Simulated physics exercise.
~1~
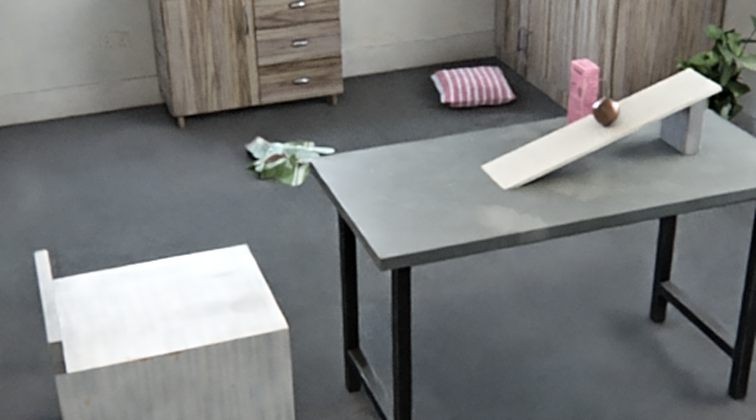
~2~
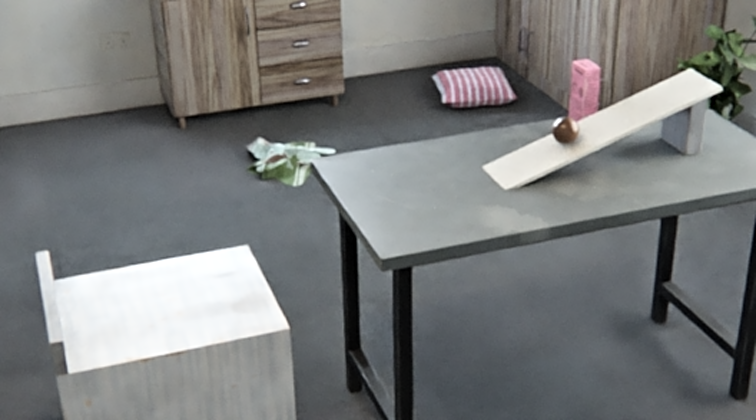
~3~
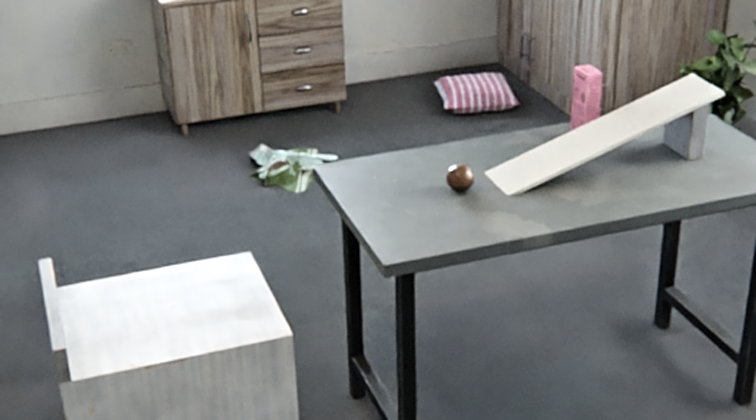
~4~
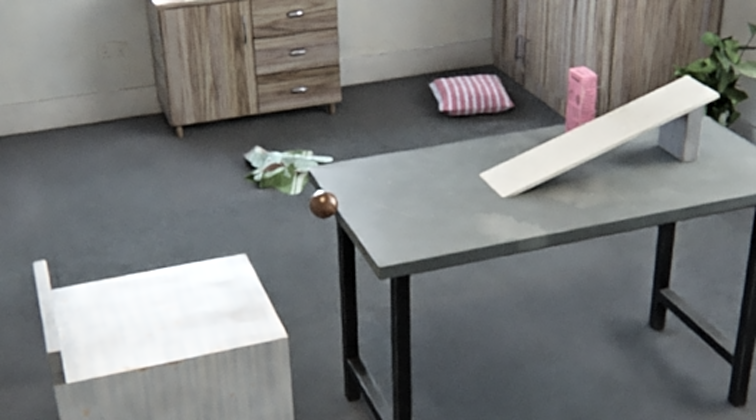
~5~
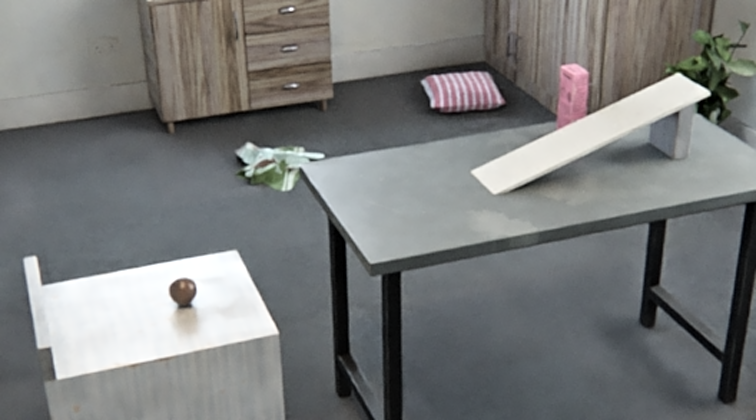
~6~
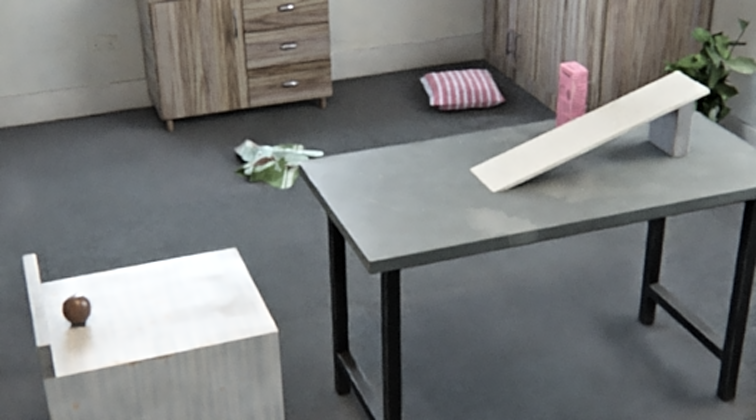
The footage shows a small, round brown object moving down a fixed ramp on a gray table, crossing the tabletop and passing over the gap to a lower white block. It ends near the block's raised left edge, while a pink carton stays in place.
